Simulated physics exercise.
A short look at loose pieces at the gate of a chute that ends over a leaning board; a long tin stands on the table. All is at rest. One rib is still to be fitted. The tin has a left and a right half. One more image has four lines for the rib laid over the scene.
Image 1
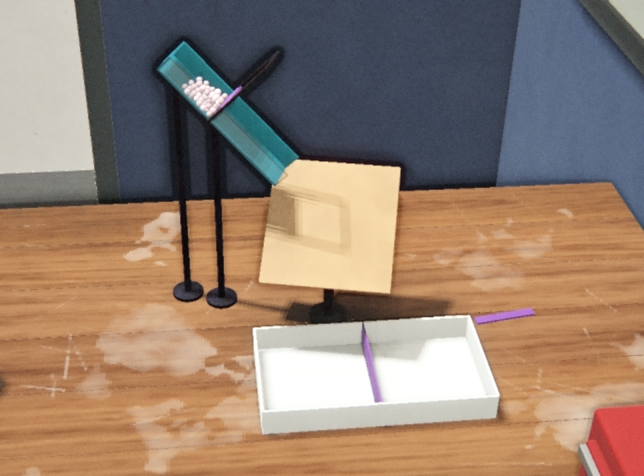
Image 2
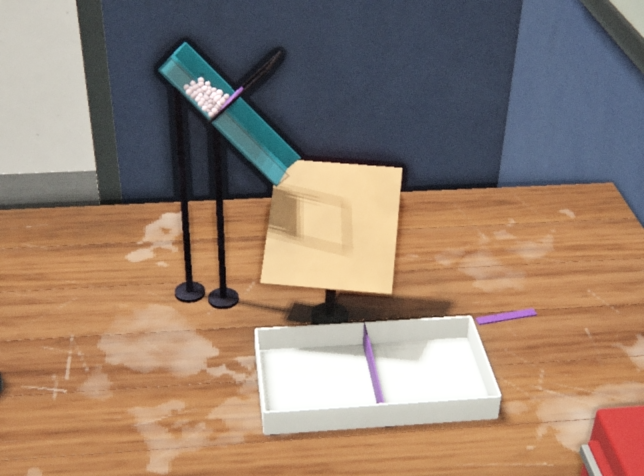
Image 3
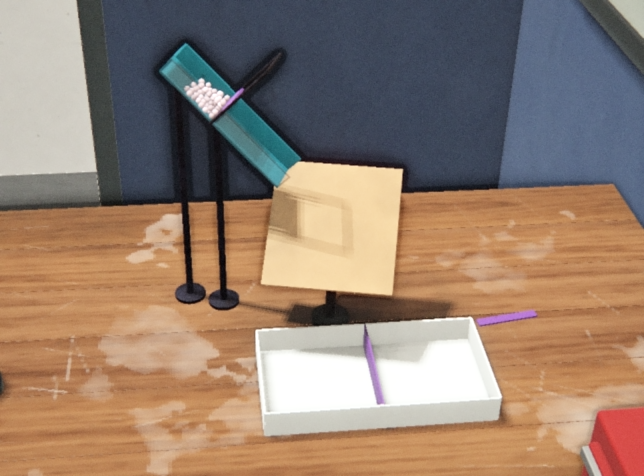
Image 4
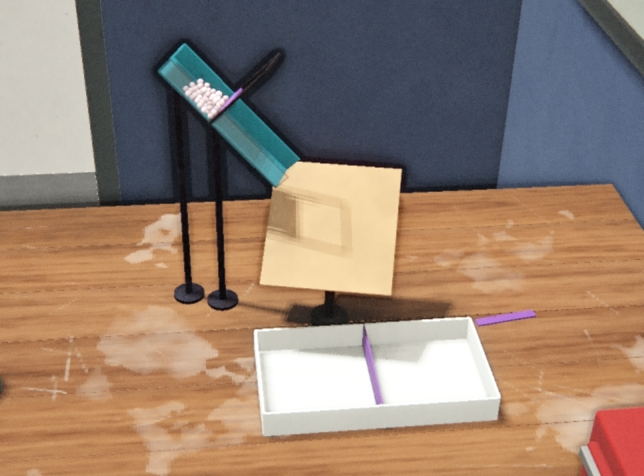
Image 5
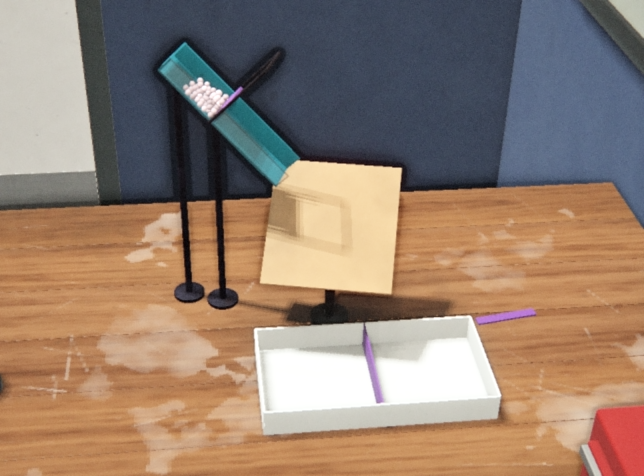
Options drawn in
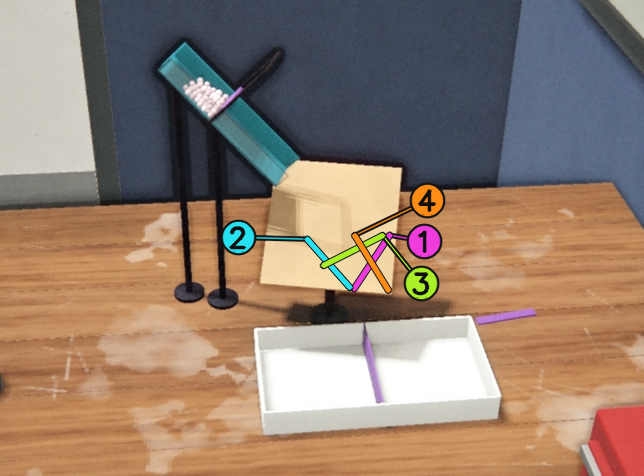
A teal chute on thin black legs sloped down to a tan leaning board, with small pale beads behind its gate and a white divided tray in front, and nothing visibly moved.
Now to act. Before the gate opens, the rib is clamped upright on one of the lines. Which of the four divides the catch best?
Line 4 does it best.
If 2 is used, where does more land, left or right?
The right half.
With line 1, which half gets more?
Left.
On the marked copy, line 1 from (389, 235) to (354, 288); line 2 from (307, 239) to (349, 287); line 3 from (382, 235) to (323, 265); line 4 from (354, 235) to (388, 290).
If 1 is chosen, of what is caught, almost all in the left half, about a tenth in the right.
If 2 is chosen, of what is caught, just a few in the left half, almost all in the right.
If 3 is chosen, of what is caught, almost all in the left half, about a tenth in the right.
If 4 is chosen, of what is caught, roughly a third in the left half, roughly two thirds in the right.
